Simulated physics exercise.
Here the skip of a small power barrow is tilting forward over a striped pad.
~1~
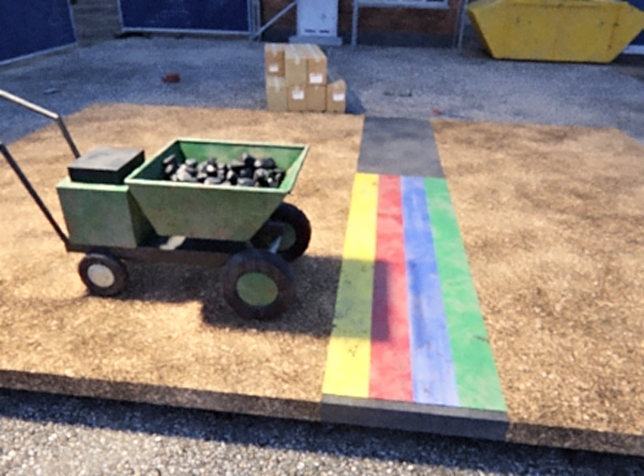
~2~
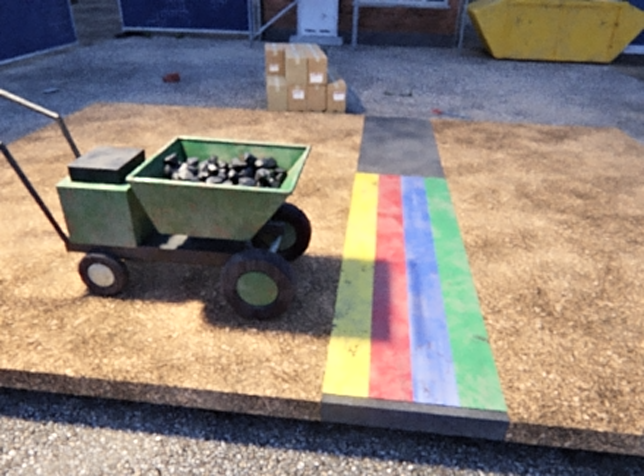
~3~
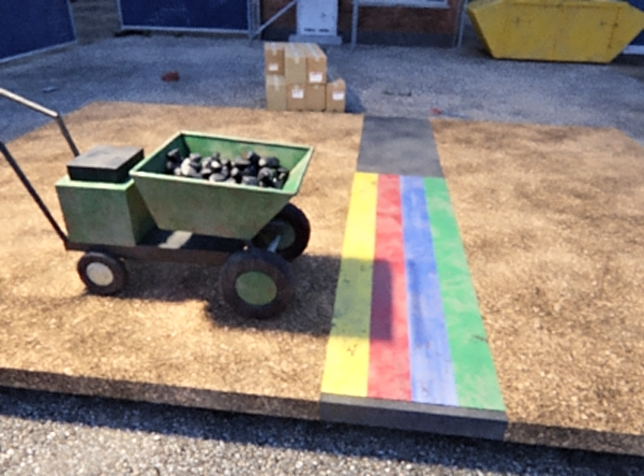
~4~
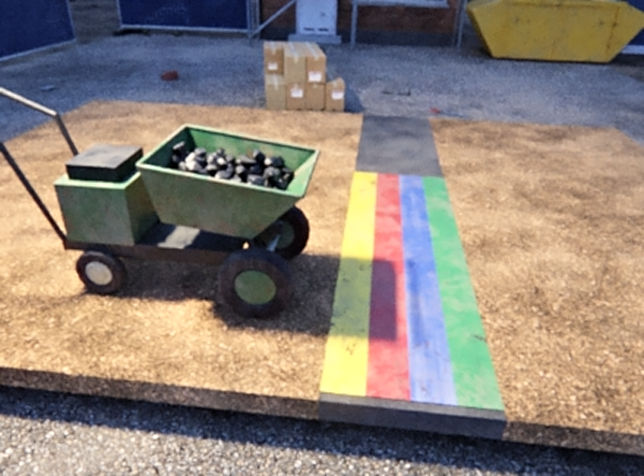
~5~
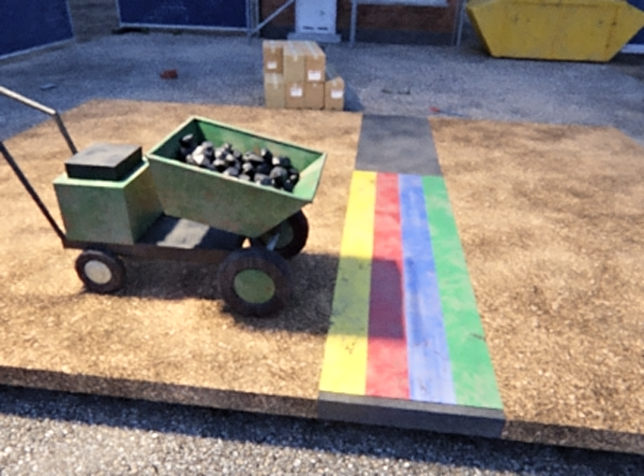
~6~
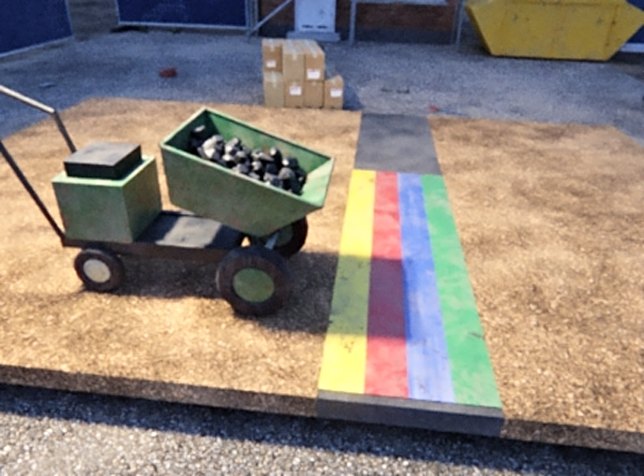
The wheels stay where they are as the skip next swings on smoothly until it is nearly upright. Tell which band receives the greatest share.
I would say the red band receives it.
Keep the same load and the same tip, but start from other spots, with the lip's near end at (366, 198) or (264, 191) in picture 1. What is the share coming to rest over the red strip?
The first stop gives 0 per cent; the second gives 30 per cent.
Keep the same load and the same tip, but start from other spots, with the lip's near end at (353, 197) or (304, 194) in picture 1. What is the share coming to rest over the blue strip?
10 and 30 in a hundred, in that order.
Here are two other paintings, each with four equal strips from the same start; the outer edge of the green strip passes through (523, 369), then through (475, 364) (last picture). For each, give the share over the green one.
Near 10 and 10 in a hundred.
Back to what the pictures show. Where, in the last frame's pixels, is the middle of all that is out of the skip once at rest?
Once nothing moves, the middle sits near (407, 288).
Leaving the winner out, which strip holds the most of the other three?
The blue one.
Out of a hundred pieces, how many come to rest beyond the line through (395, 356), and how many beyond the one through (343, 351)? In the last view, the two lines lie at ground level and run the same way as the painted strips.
About 50 and 80 %.
Shortly afterwards, skip tipped steeply; the whole lot in the skip.
Next, skip tipped right over; the bulk in the skip; near a quarter over the red strip; only a few over the blue strip.
Some moments later, skip tipped right over; near a quarter in the skip; only a few over the yellow strip; near a third over the red strip; near a quarter over the blue strip; a little over the green strip; only a few off the paint.
In the end, skip tipped right over; near a quarter in the skip; only a few over the yellow strip; near a third over the red strip; near a quarter over the blue strip; a little over the green strip; a little off the paint.
